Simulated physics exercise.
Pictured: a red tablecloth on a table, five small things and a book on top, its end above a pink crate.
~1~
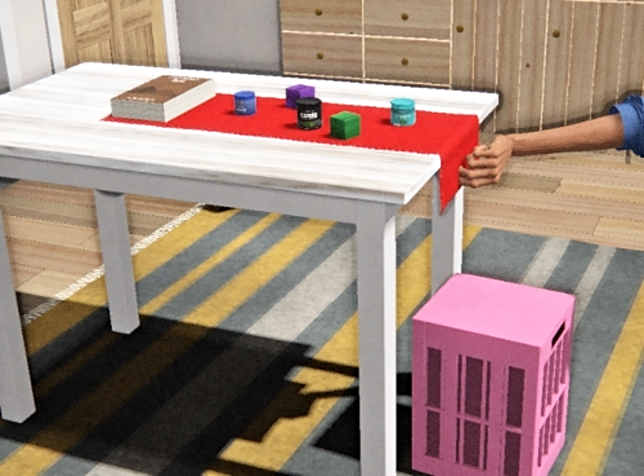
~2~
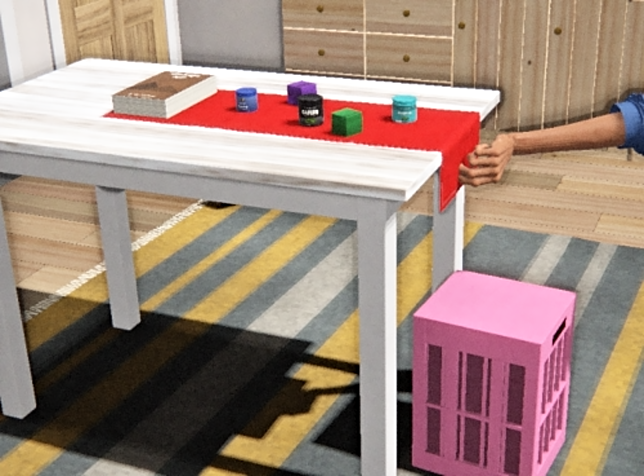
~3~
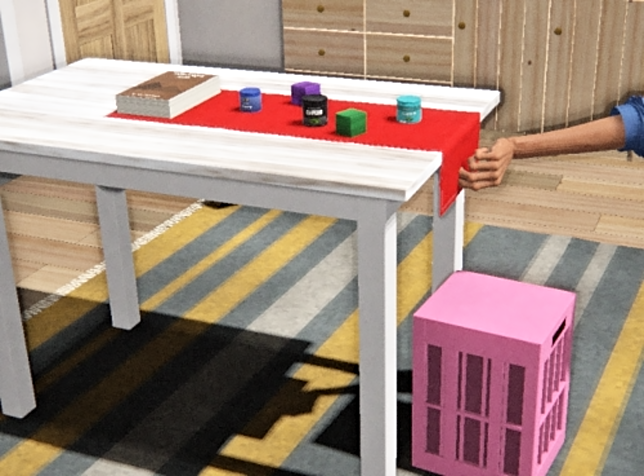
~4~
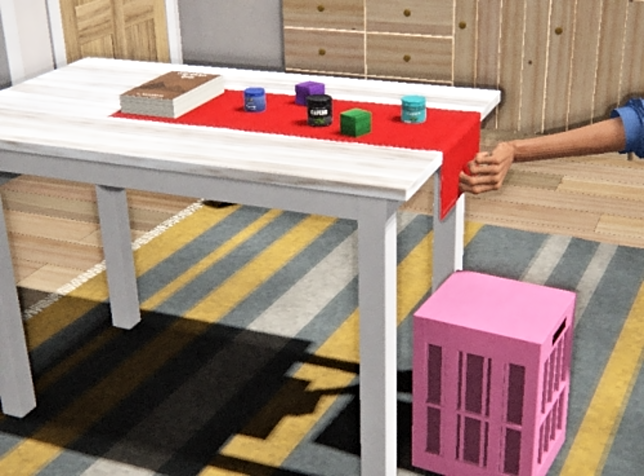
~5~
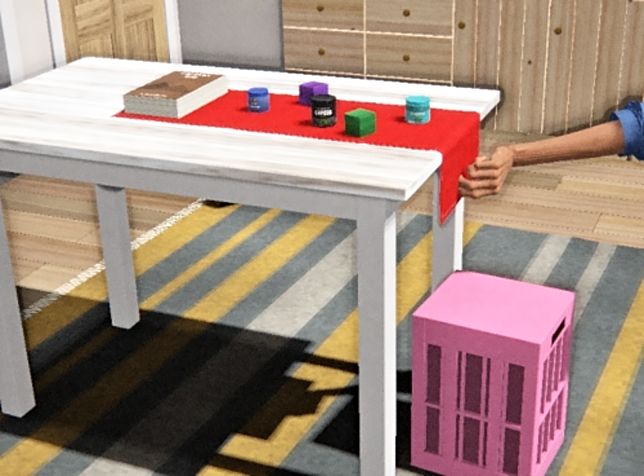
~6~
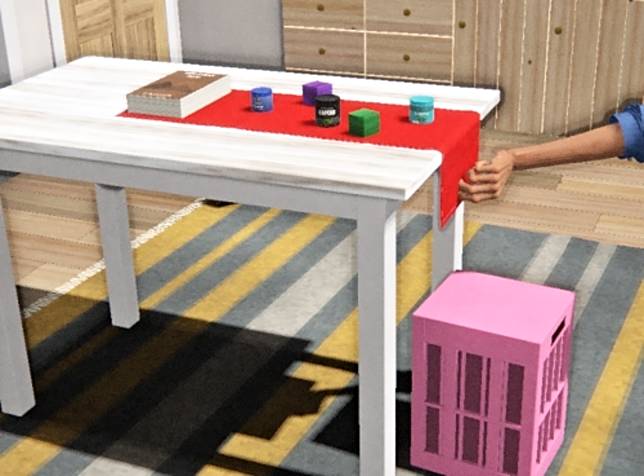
On a white wooden table over a striped rug, a red cloth holds a book, three small pots and two cubes, with a pink crate standing below its hanging end. A hand at the right grips the cloth and draws it slightly, and the objects shift a little rightward with it.
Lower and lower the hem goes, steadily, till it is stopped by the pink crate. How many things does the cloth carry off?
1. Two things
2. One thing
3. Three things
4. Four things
(1) Two things.
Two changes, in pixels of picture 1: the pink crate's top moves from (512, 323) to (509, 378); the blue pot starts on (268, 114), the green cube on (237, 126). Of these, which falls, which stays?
In the end the blue pot is still on top and the green cube is still on top.
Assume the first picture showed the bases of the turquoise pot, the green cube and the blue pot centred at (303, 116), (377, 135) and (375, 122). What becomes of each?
My call: The turquoise pot hangs on; the green cube takes a tumble; the blue pot takes a tumble.
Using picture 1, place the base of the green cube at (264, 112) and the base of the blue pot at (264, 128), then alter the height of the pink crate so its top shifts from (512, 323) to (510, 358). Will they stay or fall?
As for the green cube, it holds its spot; as for the blue pot, it holds its spot.
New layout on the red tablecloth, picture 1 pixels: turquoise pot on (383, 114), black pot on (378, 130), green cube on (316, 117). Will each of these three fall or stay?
The turquoise pot is lost, the black pot is lost, the green cube stays aboard.
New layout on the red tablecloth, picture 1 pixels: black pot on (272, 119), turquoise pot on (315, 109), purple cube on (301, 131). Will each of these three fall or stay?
The black pot is still on top, the turquoise pot is still on top and the purple cube is still on top.
Soon after, hem near (460, 252); turquoise pot gone.
After that, hem on the crate; turquoise pot and green cube gone.
In the end, hem on the crate; turquoise pot and green cube gone. It carries off two.
